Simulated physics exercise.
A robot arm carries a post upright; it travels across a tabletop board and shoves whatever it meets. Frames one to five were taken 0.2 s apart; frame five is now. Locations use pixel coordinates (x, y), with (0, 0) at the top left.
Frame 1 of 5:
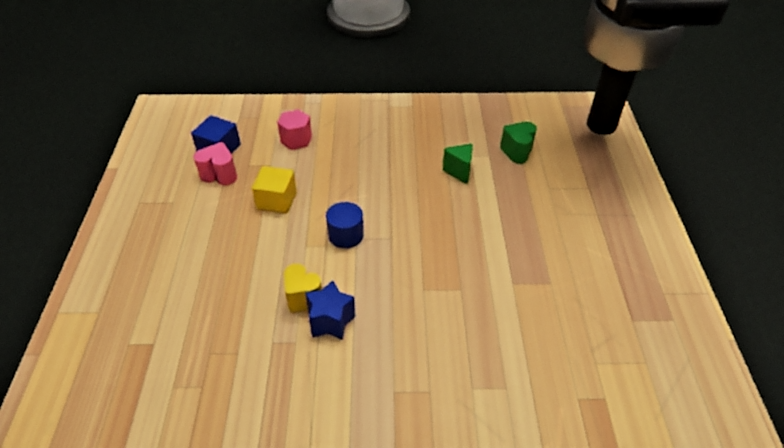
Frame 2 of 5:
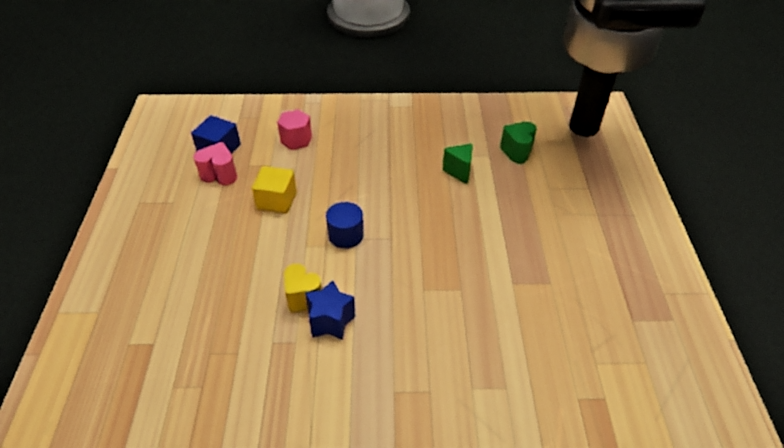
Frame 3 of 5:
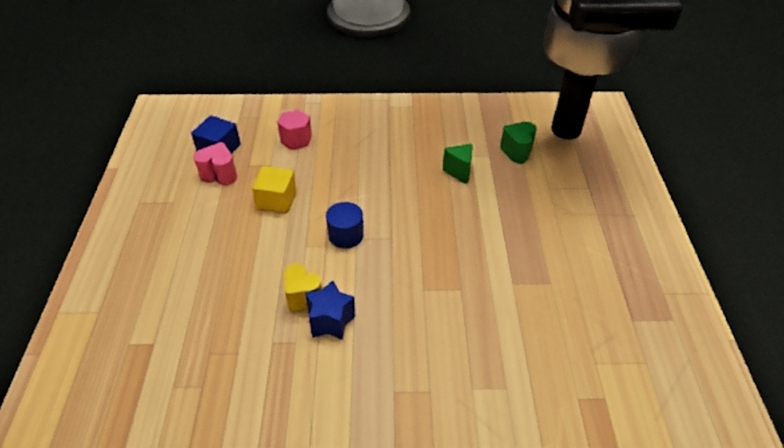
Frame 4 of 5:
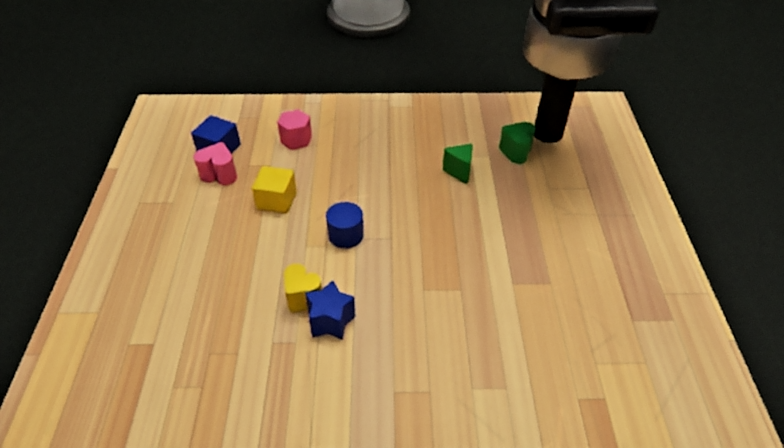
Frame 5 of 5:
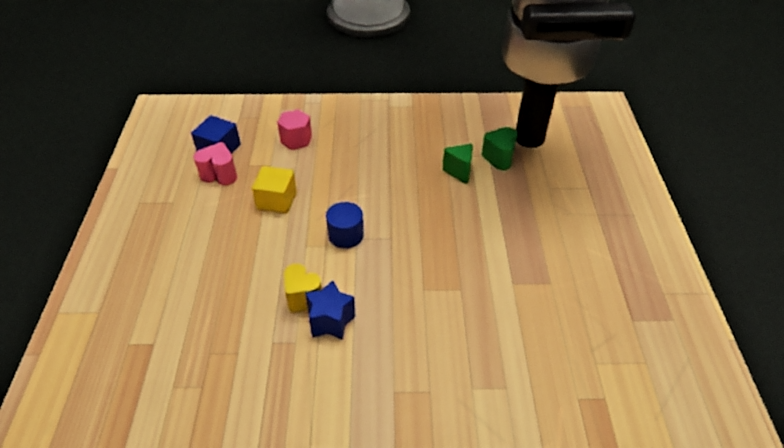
Black robotic post moving left across a wooden board and nudging a green block slightly left, other colourful blocks staying still.
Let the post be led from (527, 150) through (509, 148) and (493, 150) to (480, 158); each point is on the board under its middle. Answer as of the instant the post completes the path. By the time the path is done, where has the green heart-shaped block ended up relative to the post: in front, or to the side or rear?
It sits in front of the post.
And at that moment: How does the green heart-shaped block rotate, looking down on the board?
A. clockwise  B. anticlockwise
B - anticlockwise.
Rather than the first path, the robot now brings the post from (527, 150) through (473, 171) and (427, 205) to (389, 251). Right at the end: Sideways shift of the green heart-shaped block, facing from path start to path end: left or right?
That block drifts right.
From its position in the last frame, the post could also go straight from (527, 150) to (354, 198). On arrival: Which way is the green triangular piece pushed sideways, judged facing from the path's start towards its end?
Shifts left.
The first path, step by step. Halfway along, post (502, 137); green heart-shaped block (487, 143), turned 55° anticlockwise.
At the end, post (481, 146); green triangular piece (448, 156), turned 25° anticlockwise; green heart-shaped block (473, 154), turned 80° anticlockwise.
